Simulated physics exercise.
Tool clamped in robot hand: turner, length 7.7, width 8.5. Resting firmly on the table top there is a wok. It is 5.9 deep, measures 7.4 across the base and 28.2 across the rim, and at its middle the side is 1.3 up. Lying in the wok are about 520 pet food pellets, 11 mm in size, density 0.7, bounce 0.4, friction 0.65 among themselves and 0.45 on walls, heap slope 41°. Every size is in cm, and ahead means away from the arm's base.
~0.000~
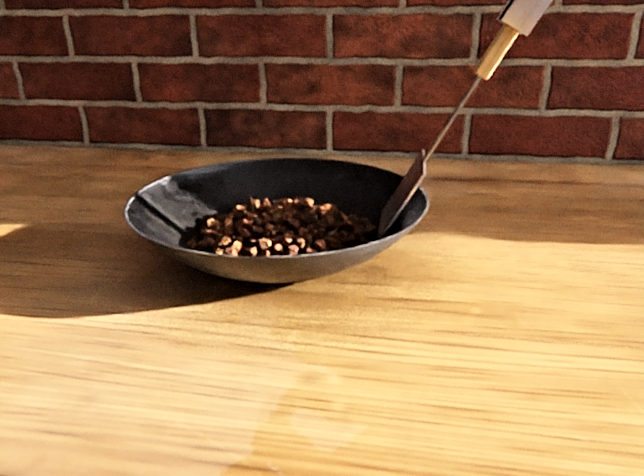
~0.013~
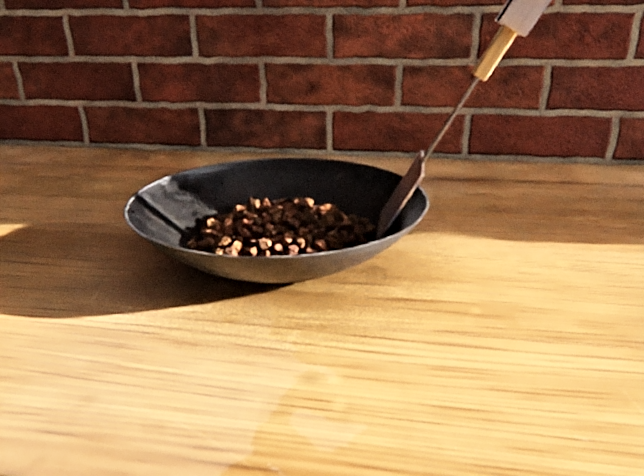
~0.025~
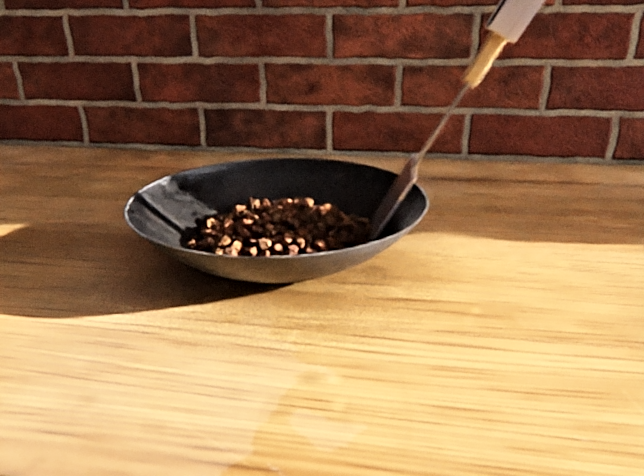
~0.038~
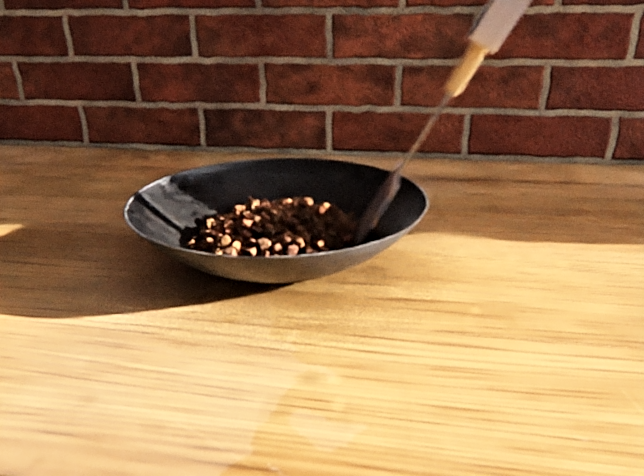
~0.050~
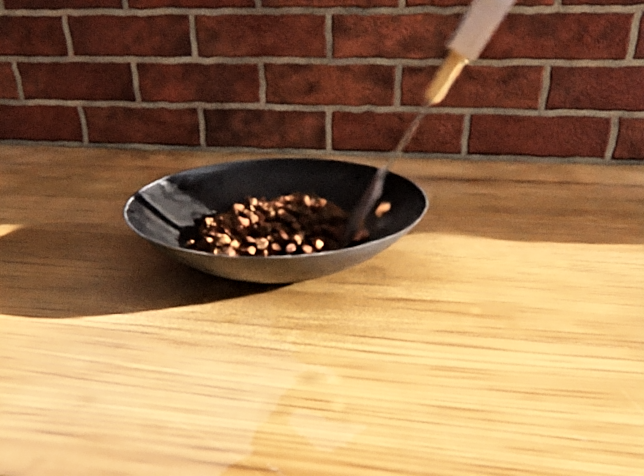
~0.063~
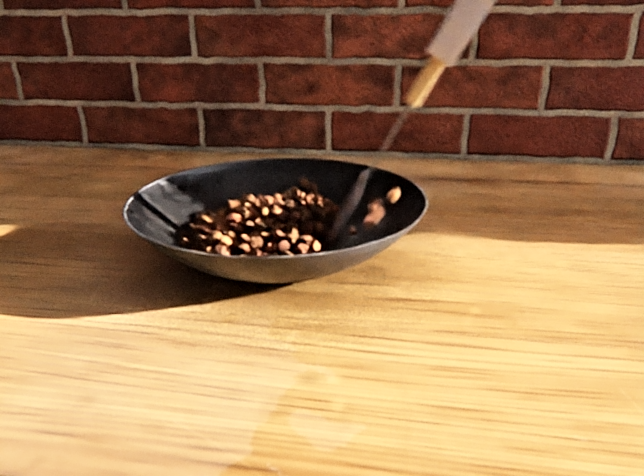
Robot-held turner sliding leftward into a dark wok on a wooden table, pushing brown pellets and stirring a few up behind it.
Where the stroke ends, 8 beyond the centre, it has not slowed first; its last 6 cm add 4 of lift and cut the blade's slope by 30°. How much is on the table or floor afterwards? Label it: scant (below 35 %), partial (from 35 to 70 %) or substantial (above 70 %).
Partial (from 35 to 70 %).
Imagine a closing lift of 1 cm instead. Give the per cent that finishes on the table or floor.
40 %.
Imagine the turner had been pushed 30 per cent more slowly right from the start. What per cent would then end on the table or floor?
The share on the table or floor would be about 30 percent.
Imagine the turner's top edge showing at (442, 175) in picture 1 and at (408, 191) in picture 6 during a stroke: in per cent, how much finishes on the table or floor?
Off the vessel, on the table or floor: Some 10 percent.
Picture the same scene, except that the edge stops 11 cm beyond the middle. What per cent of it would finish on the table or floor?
It would come to roughly 60 percent.
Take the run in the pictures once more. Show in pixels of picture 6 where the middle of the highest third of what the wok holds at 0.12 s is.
Near (221, 203).
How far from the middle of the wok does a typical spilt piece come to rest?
It works out to near 32 cm.
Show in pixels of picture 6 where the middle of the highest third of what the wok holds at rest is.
Look near (201, 213).
After 0.09 s, sloping 61°, highest piece 10 above the table; 515 in the wok.
After 0.12 s, sloping 53°, highest piece 17 above the table; 508 in the wok, 7 on the blade or in flight.
After 0.34 s, sloping 31°, highest piece 45 above the table; 297 in the wok, 80 on the table or floor, 138 on the blade or in flight.
After 1.39 s, sloping 31°, highest piece 7 above the table; 297 in the wok, 218 on the table or floor.
In the end, 297 in the wok, 218 on the table or floor. That is 42 % on the table or floor.
